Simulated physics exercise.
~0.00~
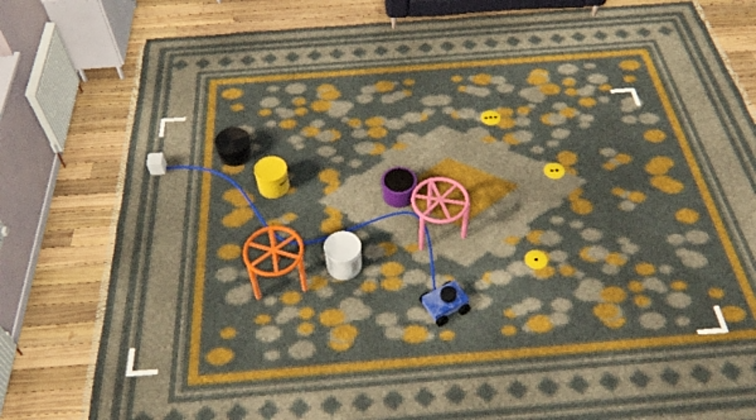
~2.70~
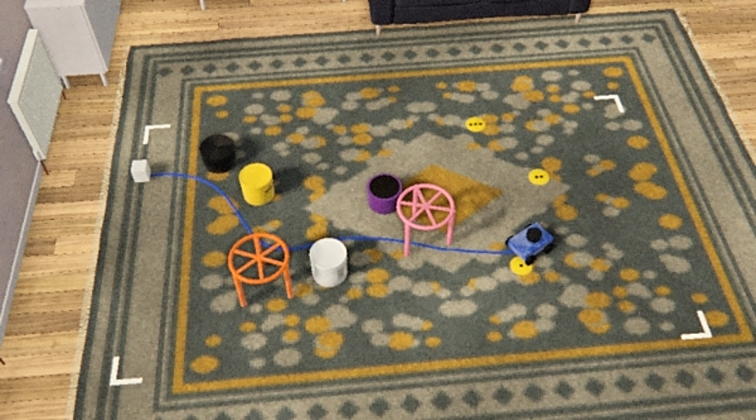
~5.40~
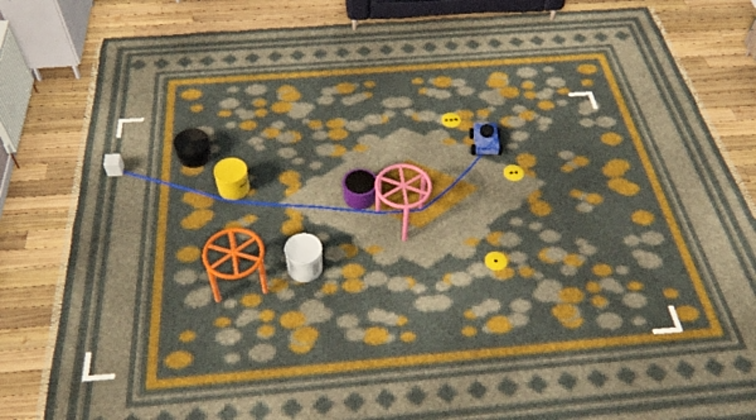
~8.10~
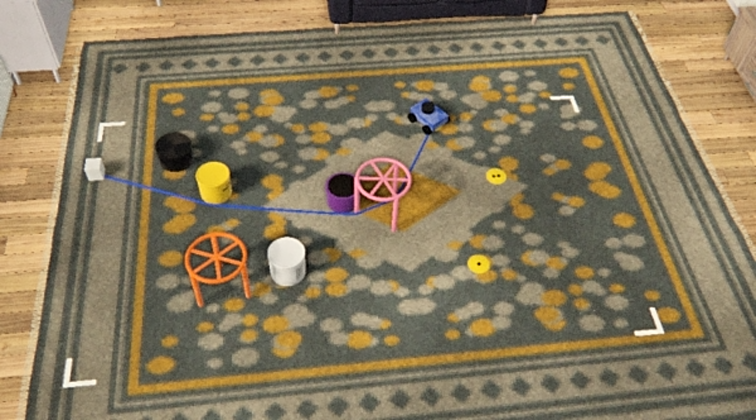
A blue cart trailing a lead circles past yellow marks, and the pink stool shifts slightly.
